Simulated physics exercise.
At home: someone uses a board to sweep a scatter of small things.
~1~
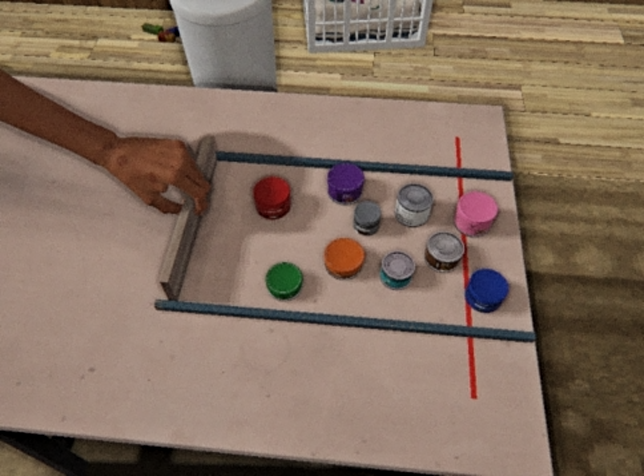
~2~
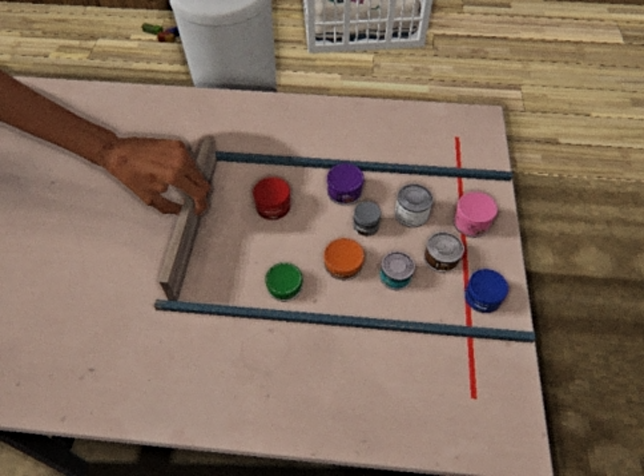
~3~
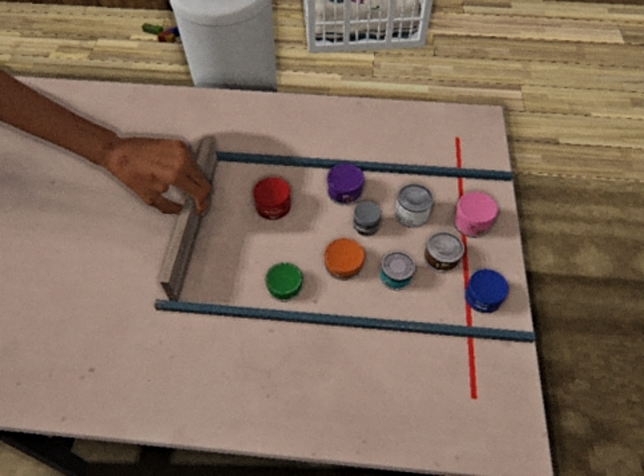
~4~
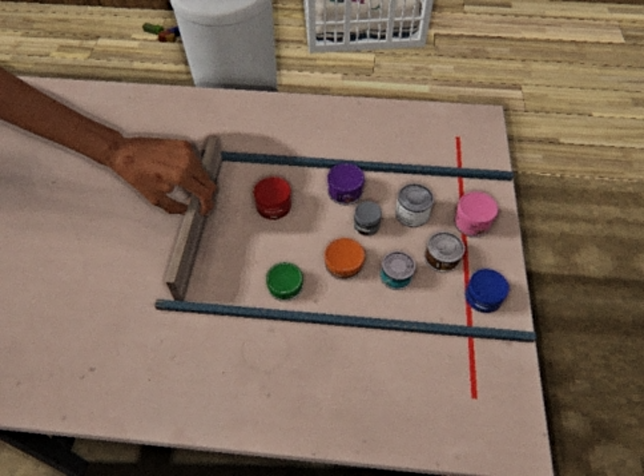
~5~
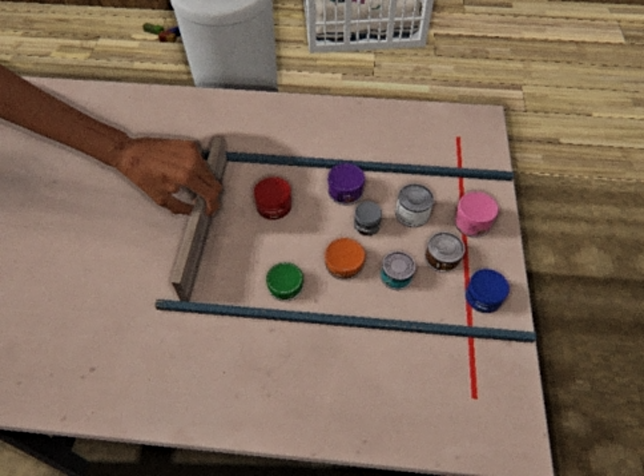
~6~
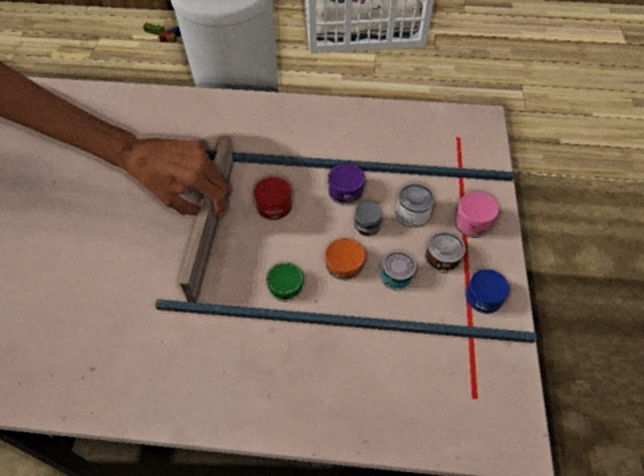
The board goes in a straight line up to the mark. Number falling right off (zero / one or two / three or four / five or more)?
One or two.
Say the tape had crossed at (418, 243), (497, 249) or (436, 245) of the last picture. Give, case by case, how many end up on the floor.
Try by try, 0, 5 and 0.
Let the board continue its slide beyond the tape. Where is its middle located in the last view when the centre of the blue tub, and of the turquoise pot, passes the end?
Approx. (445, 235) / approx. (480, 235) for the other.
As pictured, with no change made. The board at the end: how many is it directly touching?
The number is 4.
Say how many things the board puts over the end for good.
2.
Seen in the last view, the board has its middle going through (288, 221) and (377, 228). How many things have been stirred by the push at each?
At the first spot the count is 2, and at the second it is 7.
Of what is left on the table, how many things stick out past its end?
The count would be 3.
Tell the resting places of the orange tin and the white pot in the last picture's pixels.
Orange tin: About (488, 269); white pot: About (515, 202).
Soon after, none off yet; blue tub at rest near (487, 292); pink tin at rest near (476, 215); brown pot at rest near (445, 252).
By the end, the number that fall off is one or two; fallen, pink tin and blue tub.
